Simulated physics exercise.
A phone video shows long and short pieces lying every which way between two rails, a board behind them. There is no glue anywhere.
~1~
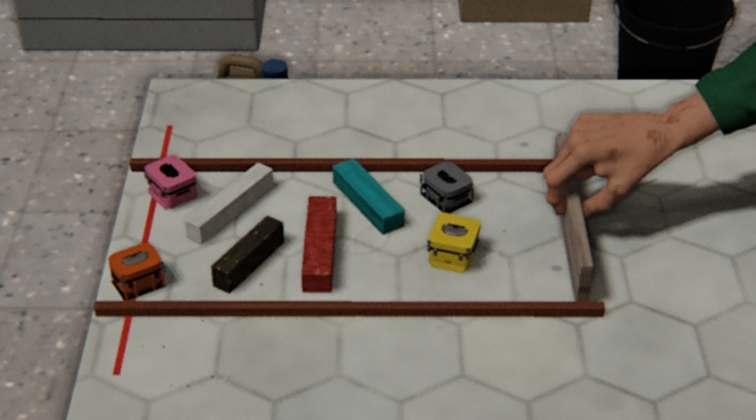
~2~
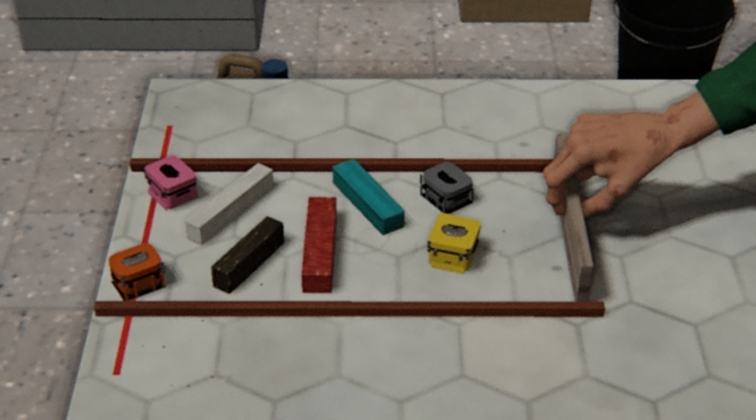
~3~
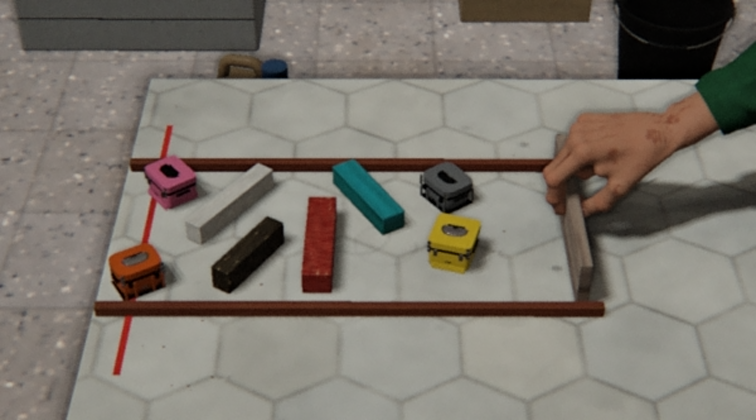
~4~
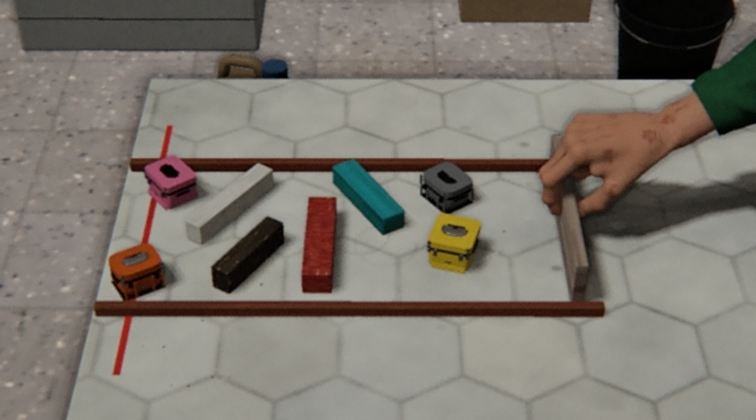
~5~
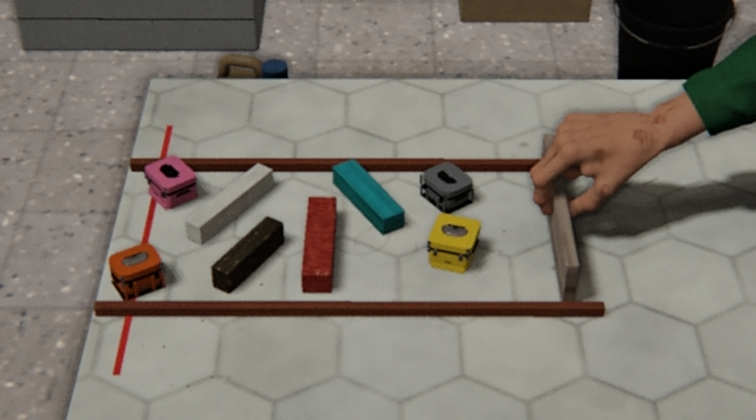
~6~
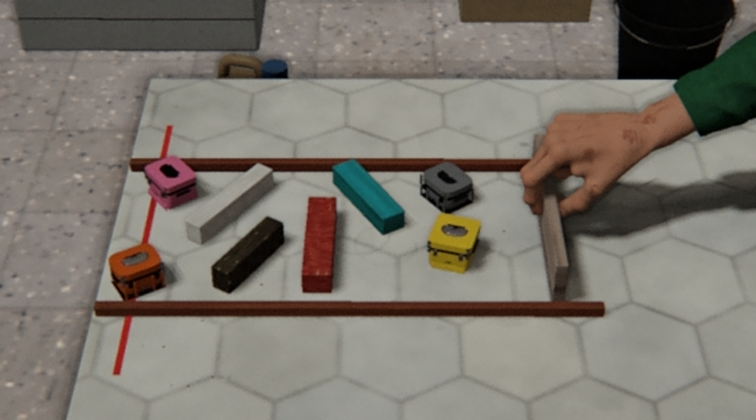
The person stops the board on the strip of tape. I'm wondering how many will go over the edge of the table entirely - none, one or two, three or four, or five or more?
Watch it: Lots of them - five or more - go plunging down.
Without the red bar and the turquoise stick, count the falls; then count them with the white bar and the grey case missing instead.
The number is 4 for the first case and 4 for the second.
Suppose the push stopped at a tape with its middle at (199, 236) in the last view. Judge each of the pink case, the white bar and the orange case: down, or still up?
OK, so the pink case comes off, the white bar comes off, and the orange case? It comes off.
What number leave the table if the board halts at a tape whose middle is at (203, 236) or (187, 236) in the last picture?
The counts would come to 3 and 4.
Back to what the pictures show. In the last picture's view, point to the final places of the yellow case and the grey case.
The one named first is at (118, 248), the next at (138, 177).
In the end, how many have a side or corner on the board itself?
2 are in contact with it.
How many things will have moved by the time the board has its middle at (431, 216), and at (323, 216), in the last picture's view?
I get 2 at the one place and 6 at the other.
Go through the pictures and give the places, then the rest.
In the first picture, orange case (137, 271); pink case (172, 183); white bar (231, 203); board (571, 216); tape (146, 236).
In the second picture, pink case (172, 183); black bar (249, 254).
In the third picture, white bar (231, 203); turquoise stick (368, 196).
In the fourth picture, orange case (137, 272); red bar (320, 244).
In the fifth picture, pink case (172, 183); yellow case (454, 243).
In the sixth picture, orange case (137, 272); pink case (172, 183); white bar (231, 203); board (548, 216); tape (146, 236).
Soon after, none off yet; orange case at rest near (137, 272); pink case at rest near (172, 183); white bar at rest near (231, 203).
At rest, the number that fall off is five or more; fallen, turquoise stick, red bar, black bar, white bar, pink case and orange case.
